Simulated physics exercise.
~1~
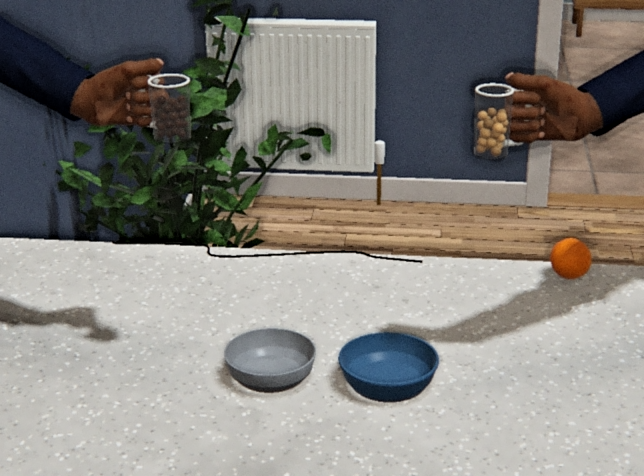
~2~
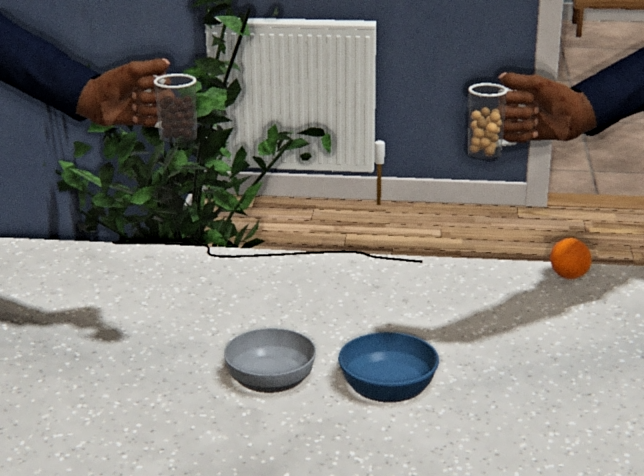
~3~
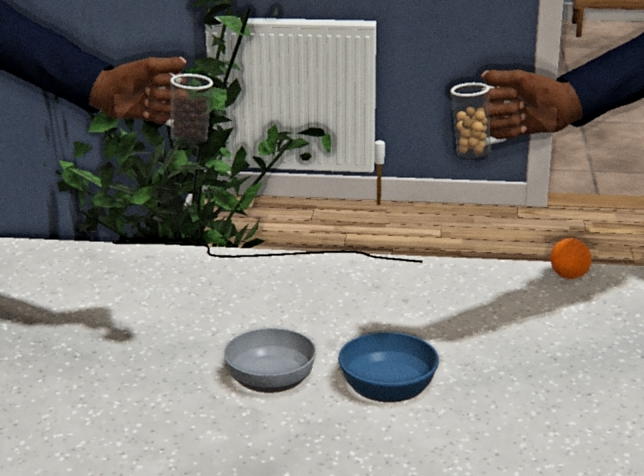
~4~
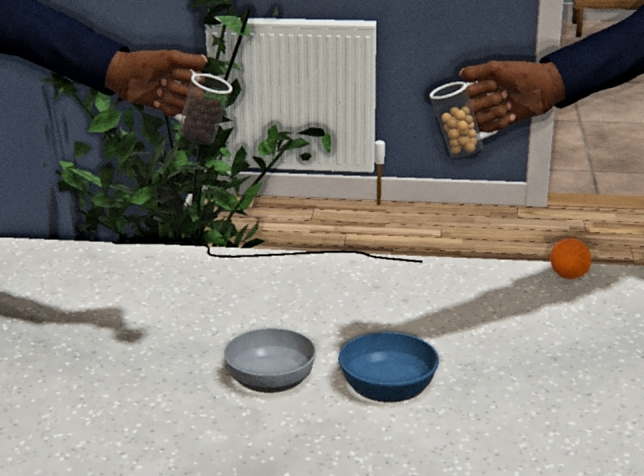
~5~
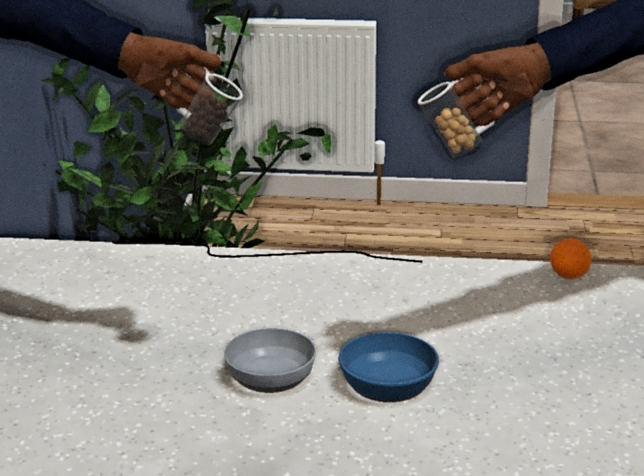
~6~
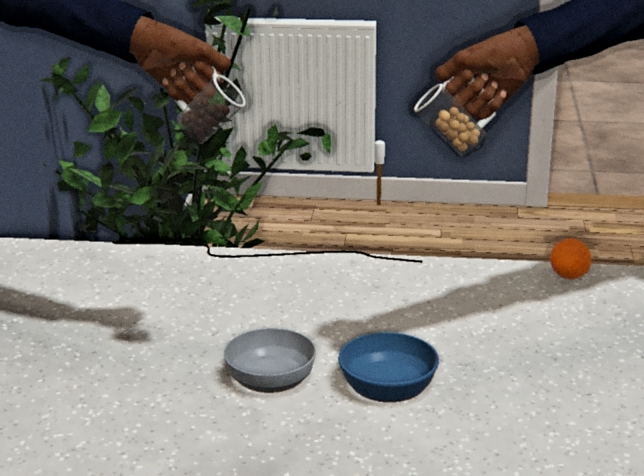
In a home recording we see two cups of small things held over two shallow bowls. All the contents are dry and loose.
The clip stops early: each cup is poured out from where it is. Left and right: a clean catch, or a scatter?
Result - left dish lets a few escape, right dish lets a few escape.
Then, 0.29 s past the last view, left, all still in the cup; right, all still in the cup.
Then, 0.61 s past the last view, left, nearly all still in the cup, a small part in the air; right, nearly all still in the cup, a small part in the air.
Then, 0.98 s past the last view, left, about a quarter in the dish, a stray few outside the dish, about two thirds in the air; right, about a quarter in the dish, most in the air.
Finally, left, about half in the dish, about half outside the dish; right, about half in the dish, about half outside the dish.
